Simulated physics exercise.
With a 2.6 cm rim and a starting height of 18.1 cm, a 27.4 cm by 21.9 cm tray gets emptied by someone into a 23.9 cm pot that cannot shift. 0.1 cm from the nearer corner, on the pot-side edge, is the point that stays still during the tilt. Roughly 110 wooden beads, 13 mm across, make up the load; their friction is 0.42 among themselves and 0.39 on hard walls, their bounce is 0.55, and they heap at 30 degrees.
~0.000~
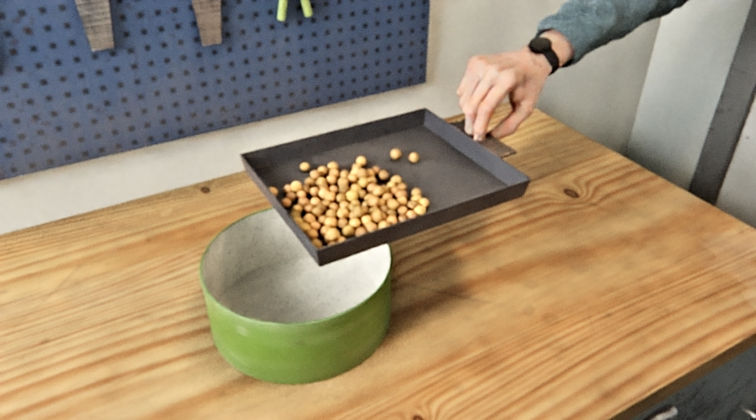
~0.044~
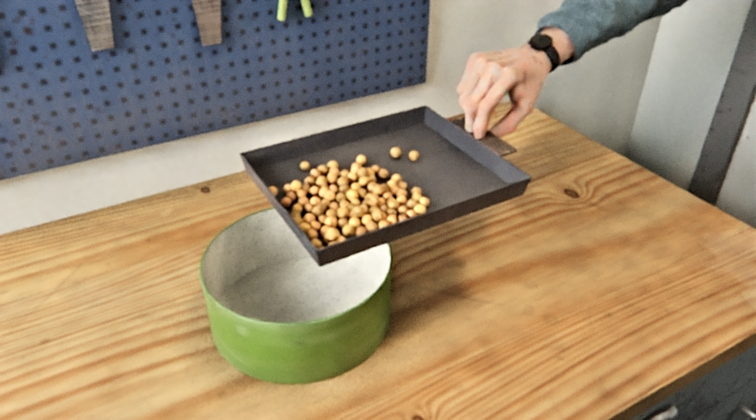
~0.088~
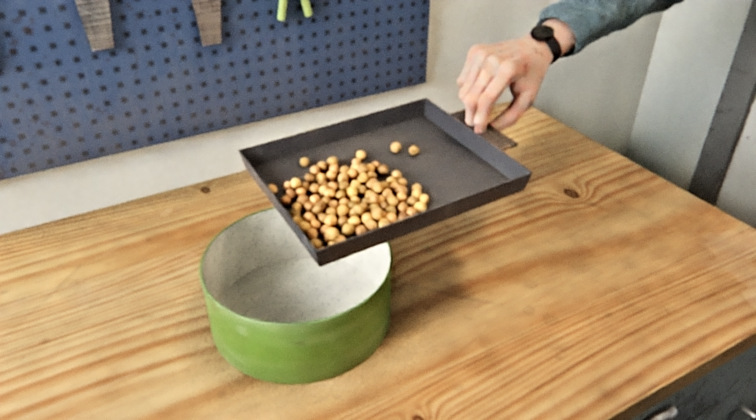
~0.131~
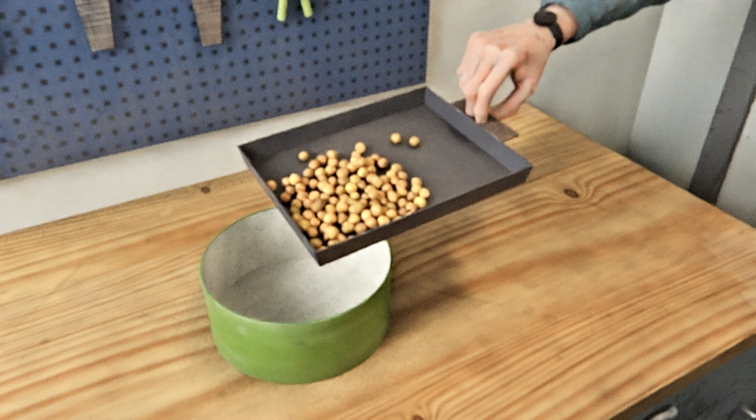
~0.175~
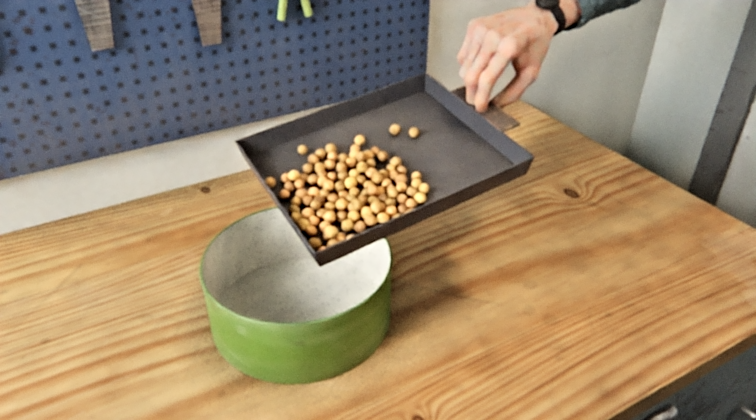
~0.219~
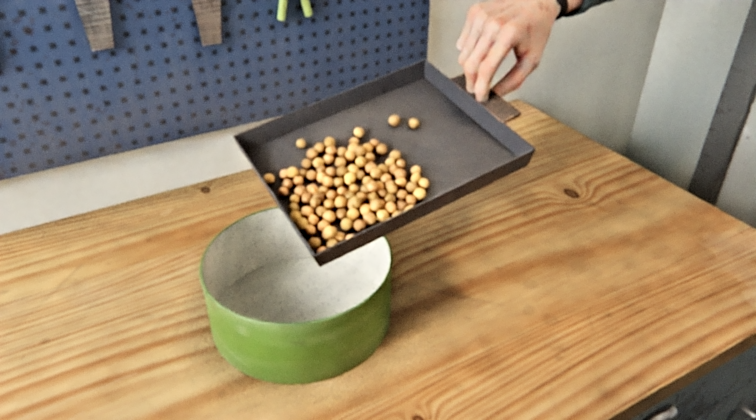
A wooden workbench stands against a pale wall with a blue pegboard at the upper left, seen from slightly above by a camera that stays still. A dark, shallow square tray holding a heap of tan and brown wooden beads is above a green pot with a pale interior, gripped by a hand wearing a black watch. The hand raises the tray's handle side slowly, steepening its slant toward the pot, while the beads barely shift.
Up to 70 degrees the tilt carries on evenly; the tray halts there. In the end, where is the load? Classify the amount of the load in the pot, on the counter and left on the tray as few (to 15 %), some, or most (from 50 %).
Tray: Most. Pot: Few. Counter: Few.
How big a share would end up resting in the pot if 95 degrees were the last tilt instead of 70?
That comes out at some 0 per cent.
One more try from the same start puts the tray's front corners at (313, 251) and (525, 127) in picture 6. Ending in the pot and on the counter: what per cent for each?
Final per cent - pot 0, counter 5.
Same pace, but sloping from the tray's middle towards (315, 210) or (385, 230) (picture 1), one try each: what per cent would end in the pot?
Roughly 0 per cent on the first try and 0 per cent on the second.
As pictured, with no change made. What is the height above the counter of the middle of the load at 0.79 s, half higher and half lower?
Roughly 26 centimetres, more or less.
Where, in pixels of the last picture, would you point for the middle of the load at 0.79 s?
By then the middle of the load sits around (322, 180).
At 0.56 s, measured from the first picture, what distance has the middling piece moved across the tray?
Displacement on the tray: Roughly 2 cm.
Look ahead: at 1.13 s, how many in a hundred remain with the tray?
About 95% of the load.
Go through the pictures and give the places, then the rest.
The first picture shows tray tilt 0 degrees, front corners at (319, 247) and (526, 178); middle of the pieces at (355, 204); pot at (297, 257).
The second picture shows tray tilt 1 degrees, front corners at (319, 247) and (526, 176); middle of the pieces at (355, 204).
The third picture shows tray tilt 3 degrees, front corners at (318, 247) and (526, 172); middle of the pieces at (355, 201).
The fourth picture shows tray tilt 6 degrees, front corners at (318, 248) and (527, 164), lowest corner left front; middle of the pieces at (355, 197).
The fifth picture shows tray tilt 9 degrees, front corners at (317, 249) and (529, 156), lowest corner left front; middle of the pieces at (354, 193).
The sixth picture shows tray tilt 13 degrees, front corners at (316, 250) and (530, 148), lowest corner left front; middle of the pieces at (353, 189); pot at (297, 257). Its pace works out near 80 degrees a second.
Then, at 0.56 s, tilt 40 degrees; the tray holds 100 %, the pot 0 %.
After 0.79 s, tilt 59 degrees; the tray holds 100 %, the pot 0 %.
After 1.13 s, tilt 70 degrees; the tray holds 95 %, the pot 0 %.
At rest (1.9 s), tray 95 %, pot 0 %, counter 5 %.
